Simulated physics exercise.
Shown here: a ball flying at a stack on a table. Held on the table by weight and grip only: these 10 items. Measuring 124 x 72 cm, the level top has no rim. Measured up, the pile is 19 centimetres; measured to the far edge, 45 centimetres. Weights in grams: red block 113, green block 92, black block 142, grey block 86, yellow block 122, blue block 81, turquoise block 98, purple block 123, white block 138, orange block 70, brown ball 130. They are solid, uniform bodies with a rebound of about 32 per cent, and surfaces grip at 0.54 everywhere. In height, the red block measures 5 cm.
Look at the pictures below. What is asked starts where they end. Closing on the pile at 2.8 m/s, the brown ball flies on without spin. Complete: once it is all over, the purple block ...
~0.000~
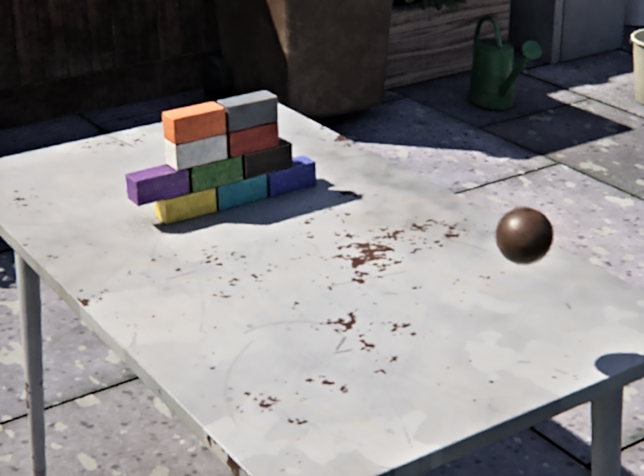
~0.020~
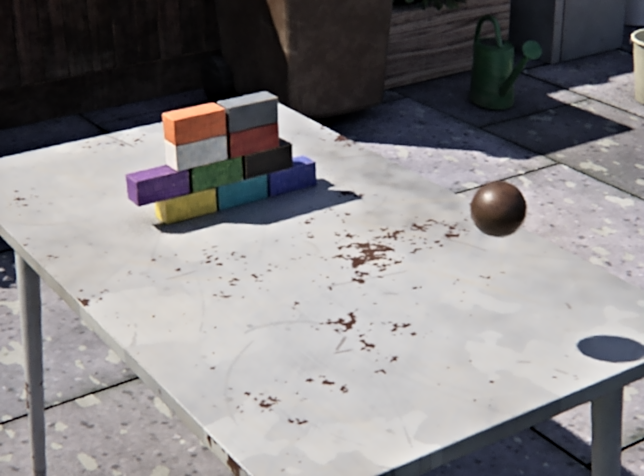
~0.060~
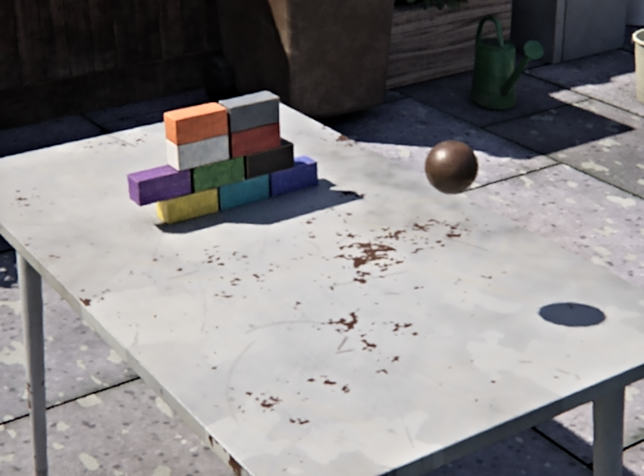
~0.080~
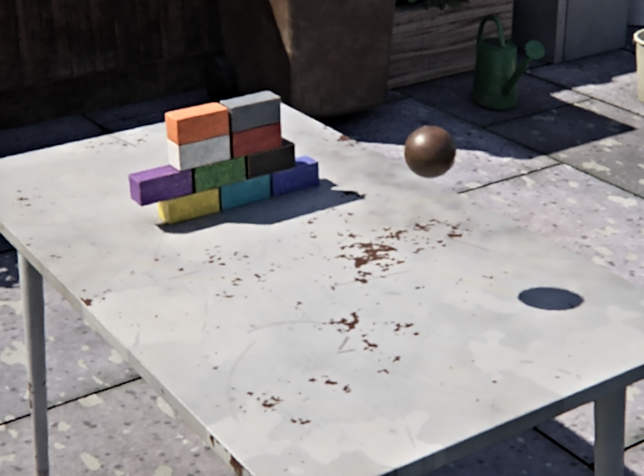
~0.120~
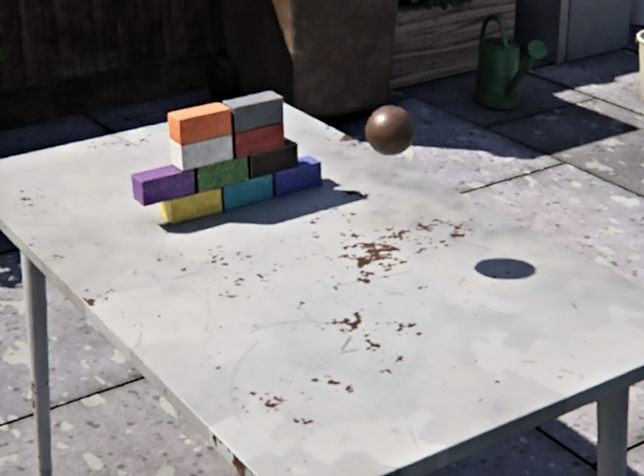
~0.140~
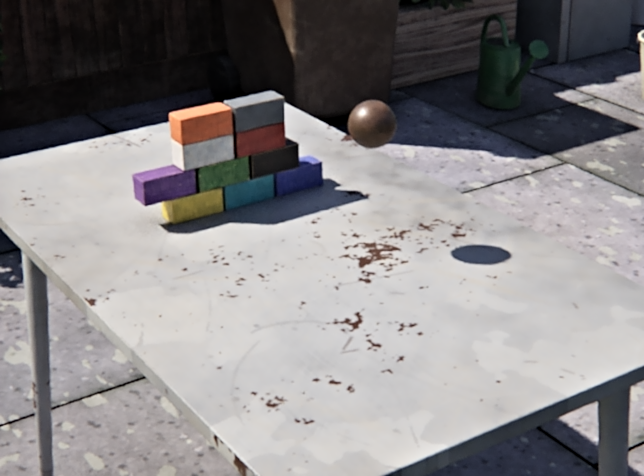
... is still standing.
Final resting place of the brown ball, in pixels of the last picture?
It ends up at about (345, 120).
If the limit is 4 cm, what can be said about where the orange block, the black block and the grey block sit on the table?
First, the orange block stays in its position; second, the black block stays in its position; third, the grey block is moved away.
After 0.34 s, brown ball near (314, 113); red block leaning 22°; grey block leaning 21°; black block leaning 8°.
After 0.44 s, brown ball near (329, 139); grey block leaning 15°; red block leaning 9°; black block leaning 6°.
At rest (1.2 s), not toppled but over 4 cm from the start, red block and grey block; the other 8 in place, give or take 4 cm. Seen from the same camera at the end, purple block near (165, 184).
